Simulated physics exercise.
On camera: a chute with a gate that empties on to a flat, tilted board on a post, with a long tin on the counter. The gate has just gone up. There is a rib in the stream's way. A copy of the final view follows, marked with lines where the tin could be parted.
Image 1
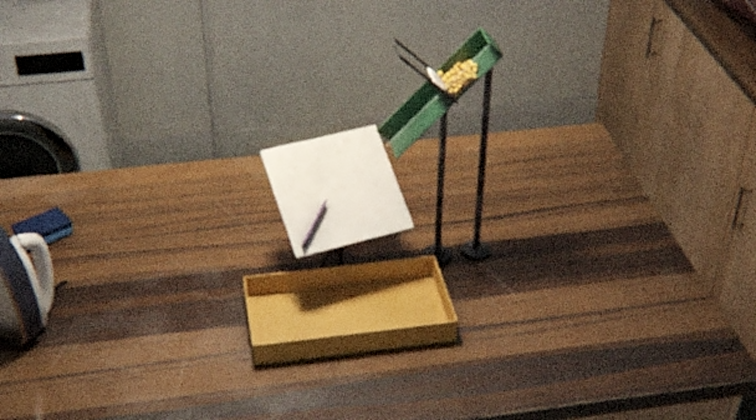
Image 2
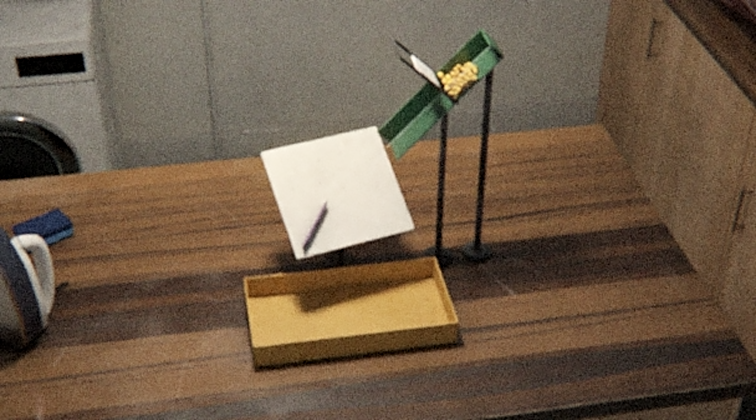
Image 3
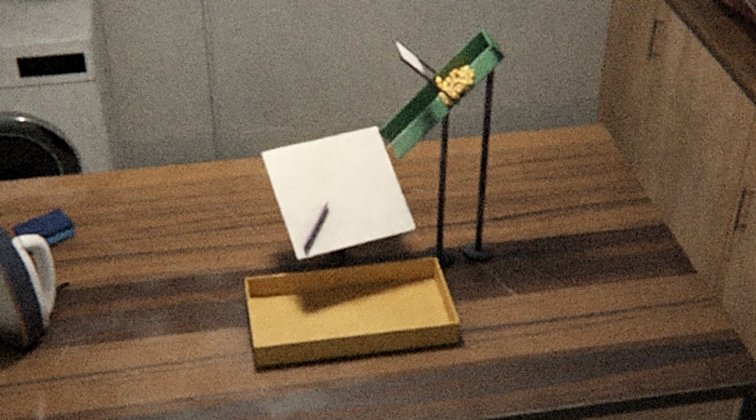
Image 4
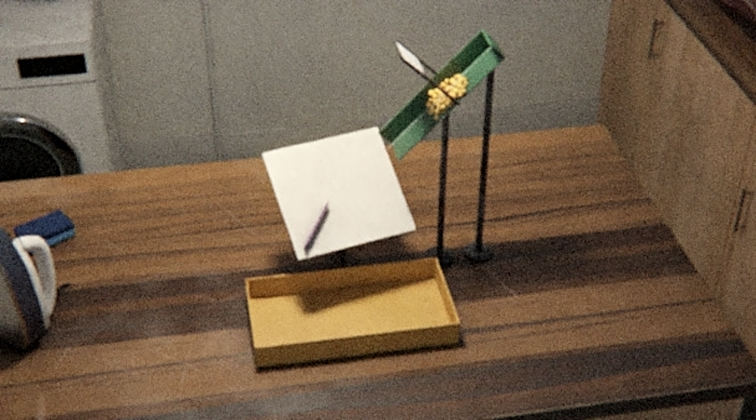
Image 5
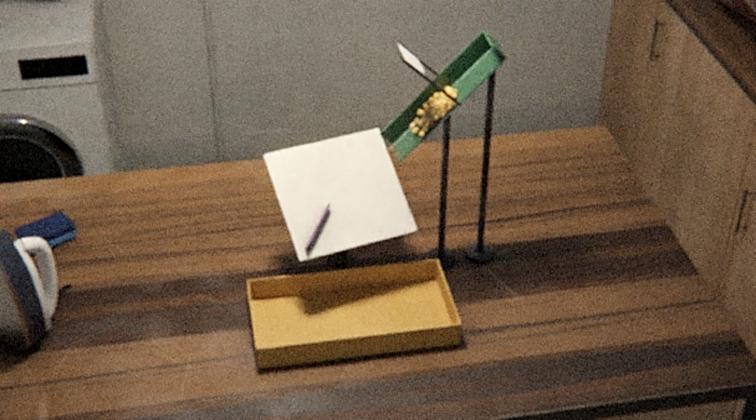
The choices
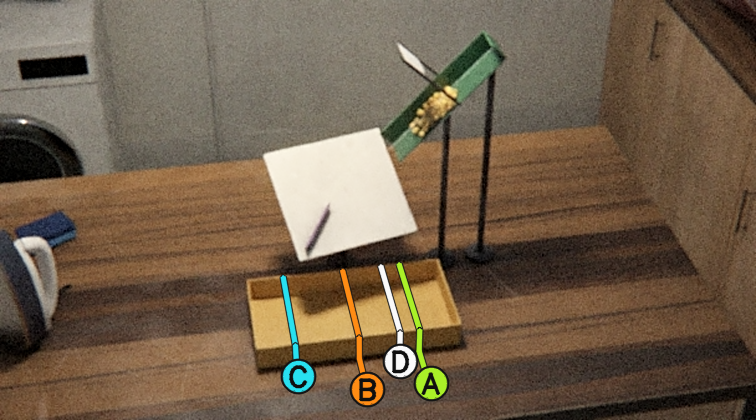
A green chute on thin dark posts slopes down to the left above a wooden counter, seen from slightly above in a kitchen with a white washing machine behind. Below it are a tilted white board with a dark rib and an empty yellow tin, with a kettle at the left. The pale gate lifts, and yellow puffed balls slide partway down the chute while the camera stays nearly still.
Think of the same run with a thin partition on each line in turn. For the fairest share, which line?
It is B.
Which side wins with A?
The left side.
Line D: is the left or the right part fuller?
Left.
On the marked copy, line A crosses the front rim at (419, 329); line B crosses the front rim at (359, 336); line C crosses the front rim at (295, 344); line D crosses the front rim at (399, 331).
If A is chosen, of what is caught, all but a few on the left of the divider, only a few on the right.
If B is chosen, of what is caught, close to half on the left of the divider, close to half on the right.
If C is chosen, of what is caught, only a few on the left of the divider, all but a few on the right.
If D is chosen, of what is caught, the bulk on the left of the divider, a small share on the right.
